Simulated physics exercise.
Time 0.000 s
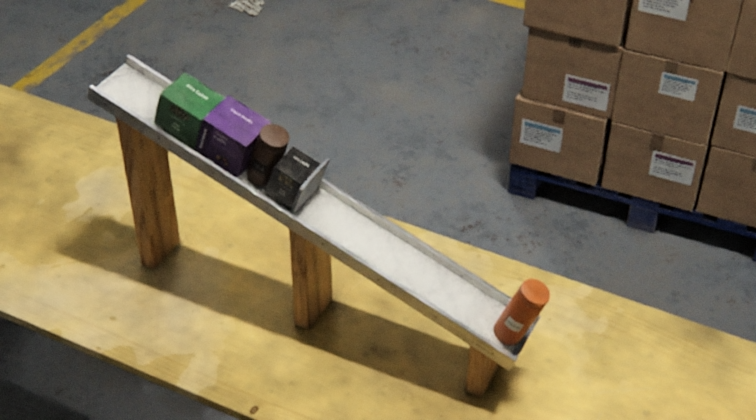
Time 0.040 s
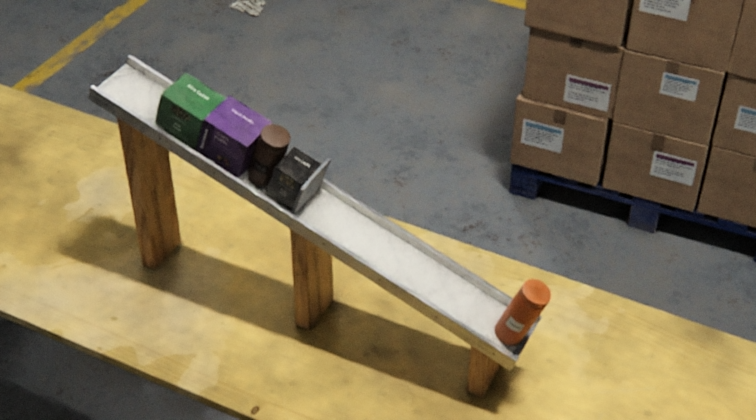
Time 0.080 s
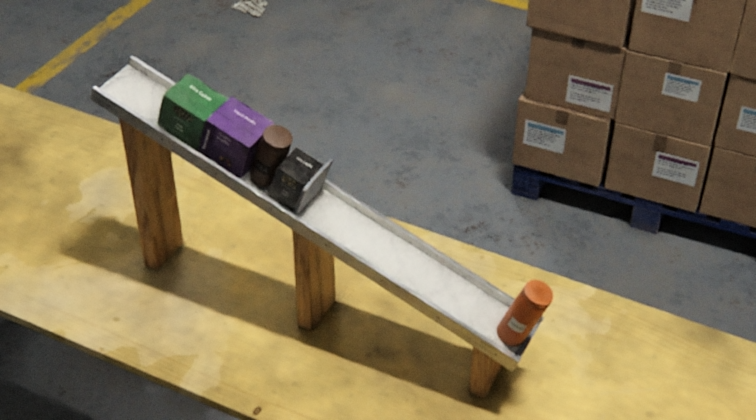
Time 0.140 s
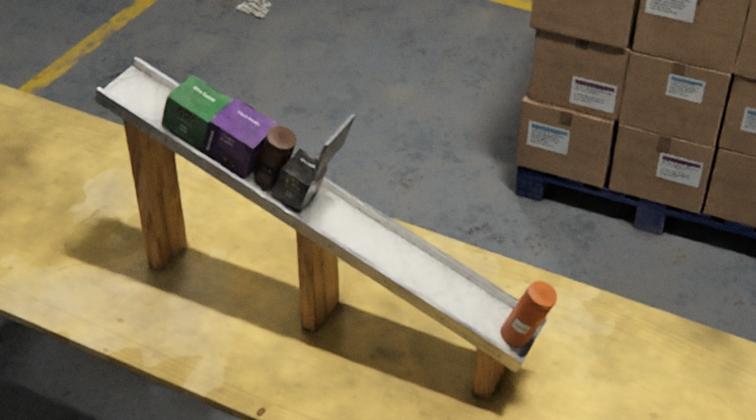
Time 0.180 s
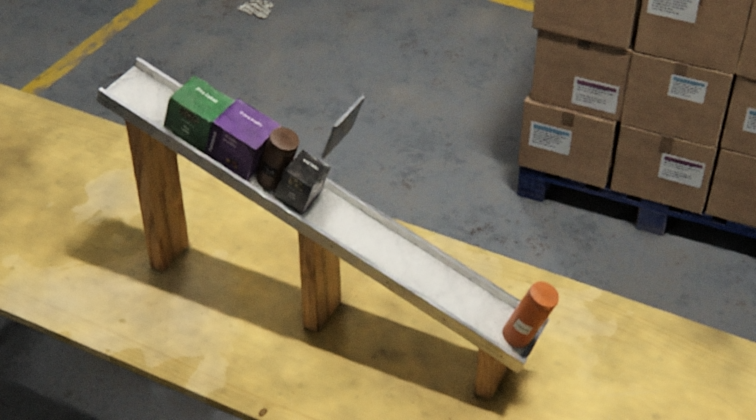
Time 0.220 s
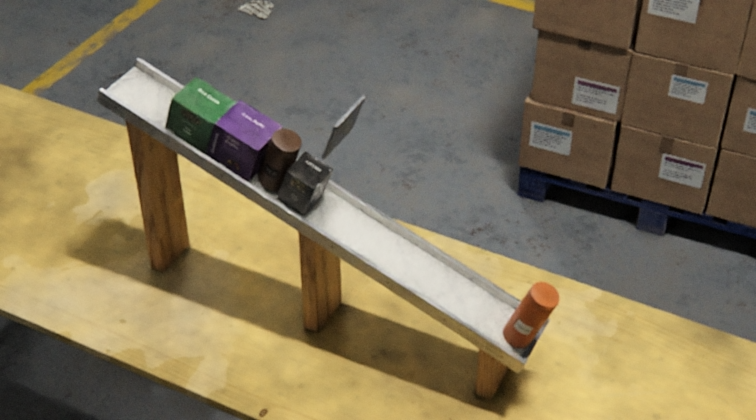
A gate lifts on a sloping chute, and the four grouped items slide slightly down.
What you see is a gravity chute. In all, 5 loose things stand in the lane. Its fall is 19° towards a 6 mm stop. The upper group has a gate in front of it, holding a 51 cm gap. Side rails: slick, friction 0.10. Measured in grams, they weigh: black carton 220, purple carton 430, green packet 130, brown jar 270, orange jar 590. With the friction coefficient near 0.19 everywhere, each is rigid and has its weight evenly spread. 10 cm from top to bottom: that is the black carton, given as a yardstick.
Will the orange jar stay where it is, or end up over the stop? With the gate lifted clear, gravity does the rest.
It ends up over the stop.
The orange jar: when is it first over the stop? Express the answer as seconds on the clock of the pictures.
At about 1.2 s.
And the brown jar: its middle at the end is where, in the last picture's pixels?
Its middle comes to rest around (494, 305).
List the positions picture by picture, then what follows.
Gate shut; orange jar (521, 312); black carton (293, 179), in the first frame.
Gate shut; green packet (190, 111); brown jar (269, 156), in the second frame.
Black carton (296, 180); purple carton (235, 138), in the third frame.
Leader 58 cm from the stop; green packet (196, 113); brown jar (275, 157), in the fourth frame.
Leader 57 cm from the stop; black carton (303, 182); purple carton (242, 140), in the fifth frame.
Leader 57 cm from the stop; orange jar (531, 315); green packet (201, 115), in the sixth frame.
By 0.72 s, leader 32 cm from the stop; orange jar near (531, 315).
By 1.02 s, leader 6 cm from the stop; orange jar near (535, 317); green packet rocked 8° off its seat.
When it is over (1.9 s), over the stop, orange jar; the other 4 in the lane.
